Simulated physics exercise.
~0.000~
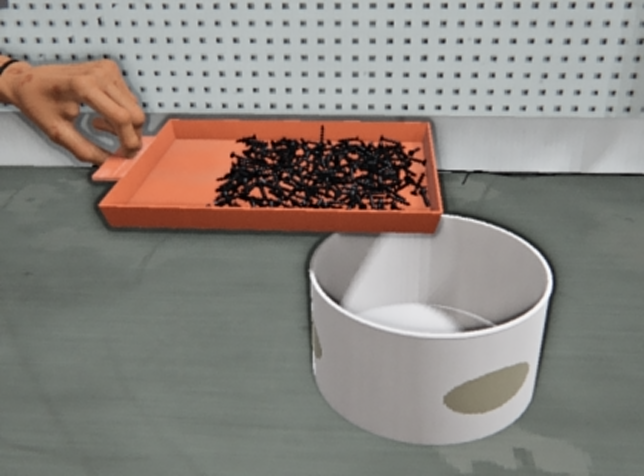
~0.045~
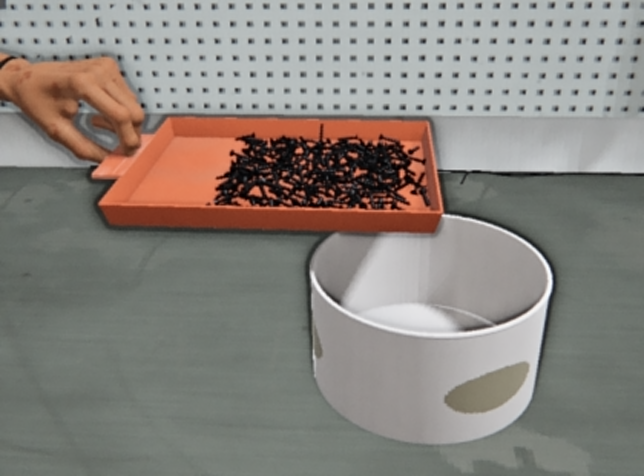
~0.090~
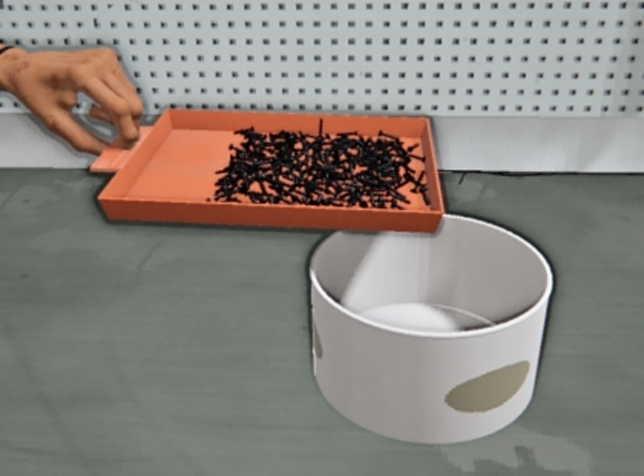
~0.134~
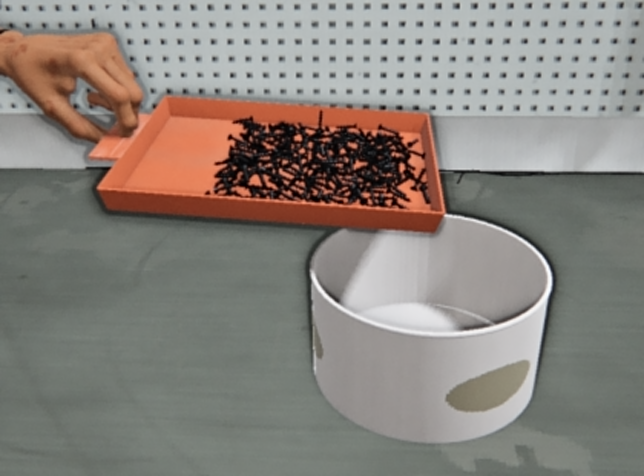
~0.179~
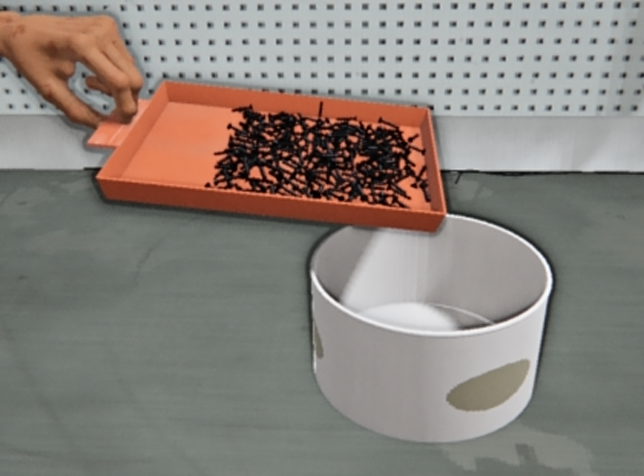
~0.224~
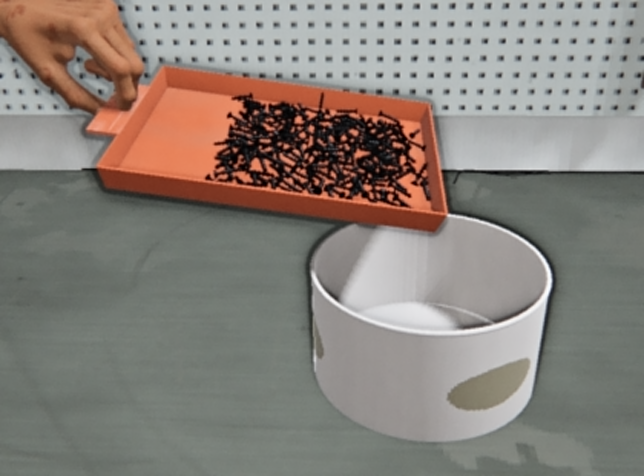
The footage shows a hand at the left holding an orange rimmed tray of small black screws over the edge of a white pot, then raising the tray's left end so it slants modestly down toward the right.
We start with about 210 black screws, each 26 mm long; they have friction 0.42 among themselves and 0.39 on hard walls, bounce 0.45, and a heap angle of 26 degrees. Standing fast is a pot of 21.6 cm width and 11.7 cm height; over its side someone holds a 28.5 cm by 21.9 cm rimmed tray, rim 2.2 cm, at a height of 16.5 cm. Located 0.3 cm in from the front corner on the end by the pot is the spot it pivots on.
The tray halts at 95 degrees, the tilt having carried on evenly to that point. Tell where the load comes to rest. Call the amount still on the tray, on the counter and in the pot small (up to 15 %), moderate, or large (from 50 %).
At the end, left on the tray: Small, counter: Small, pot: Large.
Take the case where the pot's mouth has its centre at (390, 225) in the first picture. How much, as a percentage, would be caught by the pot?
Close to 0 in a hundred.
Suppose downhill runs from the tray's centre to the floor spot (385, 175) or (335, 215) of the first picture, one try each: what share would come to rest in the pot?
Estimate: Some 45 % and some 85 % respectively.
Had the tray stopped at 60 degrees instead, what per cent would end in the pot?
40 %.
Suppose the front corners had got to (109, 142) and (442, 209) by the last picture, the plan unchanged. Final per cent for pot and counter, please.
You'd end with pot at 65 and counter at 35.
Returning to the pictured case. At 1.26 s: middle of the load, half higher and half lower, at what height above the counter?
Median height: Approx. 20 cm.
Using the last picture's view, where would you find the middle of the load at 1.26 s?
Approximately (466, 193) in the final picture.
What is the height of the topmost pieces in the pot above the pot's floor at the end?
Height: Approx. 4.0 cm.
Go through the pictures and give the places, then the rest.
The first picture shows tray tilt 0 degrees, front corners at (107, 203) and (435, 210); middle of the pieces at (320, 175); pot at (428, 266).
The second picture shows tray tilt 1 degrees, front corners at (107, 201) and (435, 209); middle of the pieces at (320, 174).
The third picture shows tray tilt 2 degrees, front corners at (107, 195) and (436, 209); middle of the pieces at (319, 170).
The fourth picture shows tray tilt 5 degrees, front corners at (106, 186) and (437, 210), lowest corner right front; middle of the pieces at (319, 164).
The fifth picture shows tray tilt 8 degrees, front corners at (105, 175) and (439, 210), lowest corner right front; middle of the pieces at (319, 157).
The sixth picture shows tray tilt 10 degrees, front corners at (105, 164) and (440, 210), lowest corner right front; middle of the pieces at (320, 151); pot at (428, 264). Its pace works out near 65 degrees a second.
After 0.85 s, tilt 50 degrees; the tray holds 100 %, the pot 0 %.
After 1.26 s, tilt 77 degrees; the tray holds 75 %, the pot 10 %.
Then, at 1.76 s, tilt 95 degrees; the tray holds 0 %, the pot 100 %.
By 2.3 s all is still; tray 0 %, counter 0 %, pot 100 %.
